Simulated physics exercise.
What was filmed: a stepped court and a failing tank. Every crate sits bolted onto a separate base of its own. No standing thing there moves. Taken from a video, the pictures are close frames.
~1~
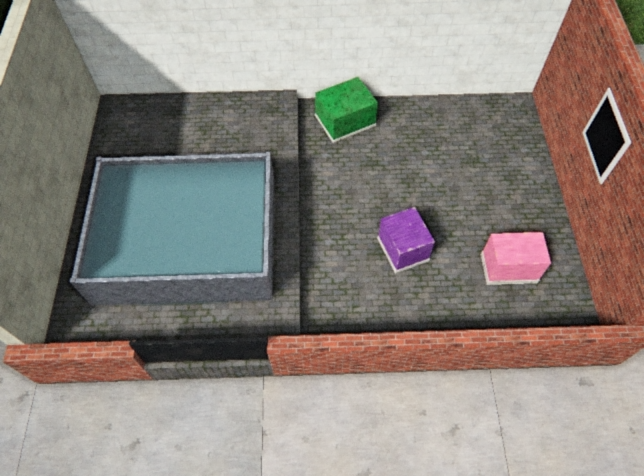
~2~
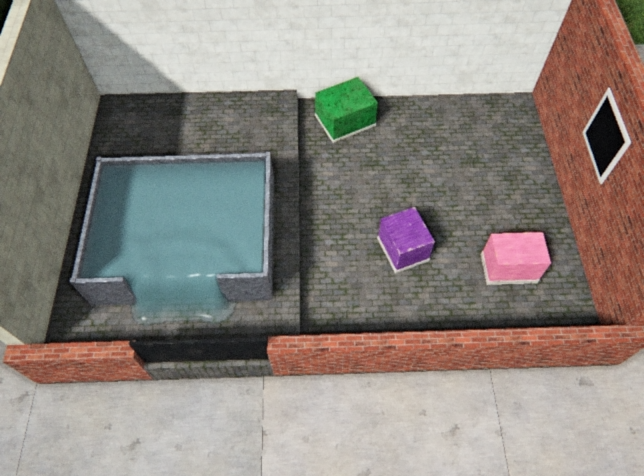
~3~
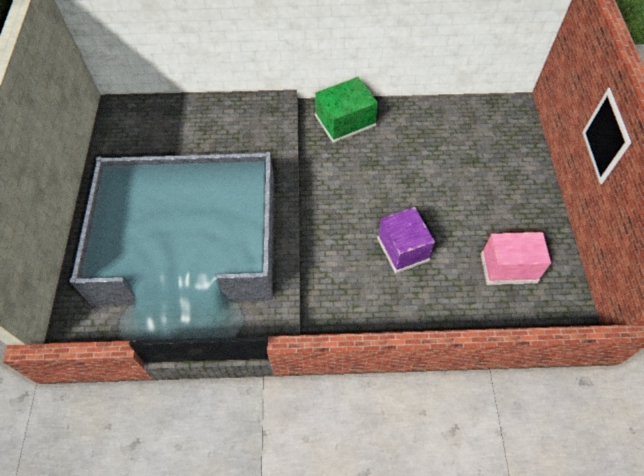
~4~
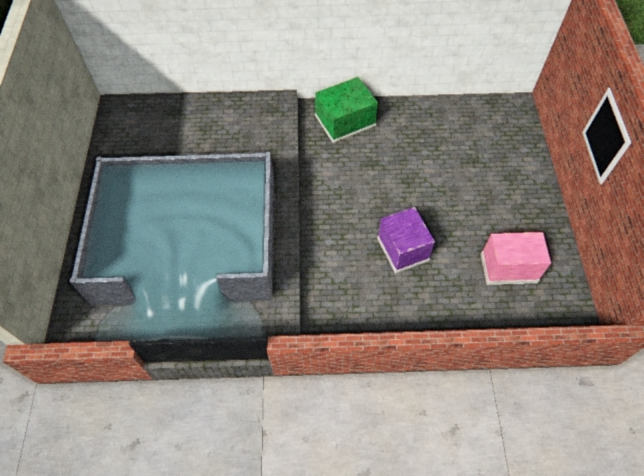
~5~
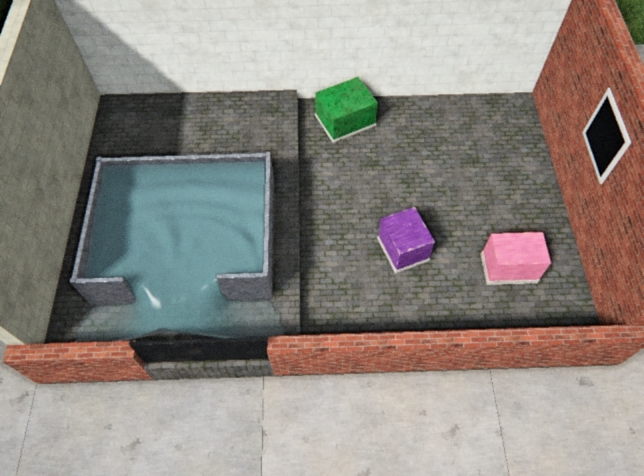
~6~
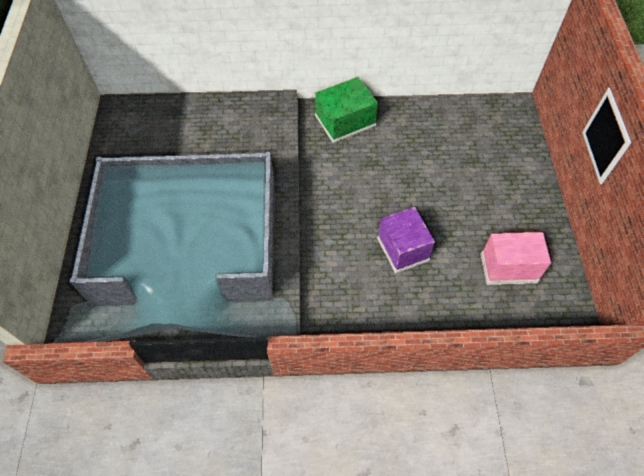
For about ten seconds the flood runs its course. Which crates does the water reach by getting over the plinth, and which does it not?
Outcome: The purple crate will be touched; the pink crate will be touched; the green crate will be touched.
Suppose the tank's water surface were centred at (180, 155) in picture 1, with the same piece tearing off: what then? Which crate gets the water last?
The green crate.
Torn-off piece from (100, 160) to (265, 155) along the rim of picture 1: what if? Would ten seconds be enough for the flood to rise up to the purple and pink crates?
The purple crate is flooded, the pink crate is flooded.
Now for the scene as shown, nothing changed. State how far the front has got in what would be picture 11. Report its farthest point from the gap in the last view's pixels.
I'd go with roughly (452, 348).
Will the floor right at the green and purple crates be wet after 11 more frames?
Checking each: Green crate negative; purple crate affirmative.
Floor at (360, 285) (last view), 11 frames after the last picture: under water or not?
Result for the point: Waterlogged.
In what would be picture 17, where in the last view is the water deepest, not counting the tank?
Around (55, 355).
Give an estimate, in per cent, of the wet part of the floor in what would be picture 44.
My estimate is roughly 95 percent.
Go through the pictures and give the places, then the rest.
The first frame shows still water in the water tank at (178, 217).
In the second frame, the front is at (229, 311), out from the gap at (179, 293).
In the third frame, water pours out at (180, 294) and has run to a hidden place.
In the fourth frame, water pours out at (180, 294) and has run to a hidden place.
In the fifth frame, the front is at a hidden place, out from the gap at (179, 294).
In the sixth frame, water pours out at (179, 293) and has run to a hidden place.
A moment on, water covers 20 % of the floor; the purple crate water round its plinth, the pink crate not reached, the green crate not reached.
Next, water covers 40 % of the floor; the purple crate water round its plinth, the pink crate water round its plinth, the green crate not reached.
Then, water covers 65 % of the floor; the purple crate water round its plinth, the pink crate water round its plinth, the green crate water round its plinth.
Later, water covers 95 % of the floor; the purple crate water round its plinth, the pink crate water round its plinth, the green crate water round its plinth.
In the end, water covers 100 % of the floor; the purple crate was topped, the pink crate was topped, the green crate was topped.
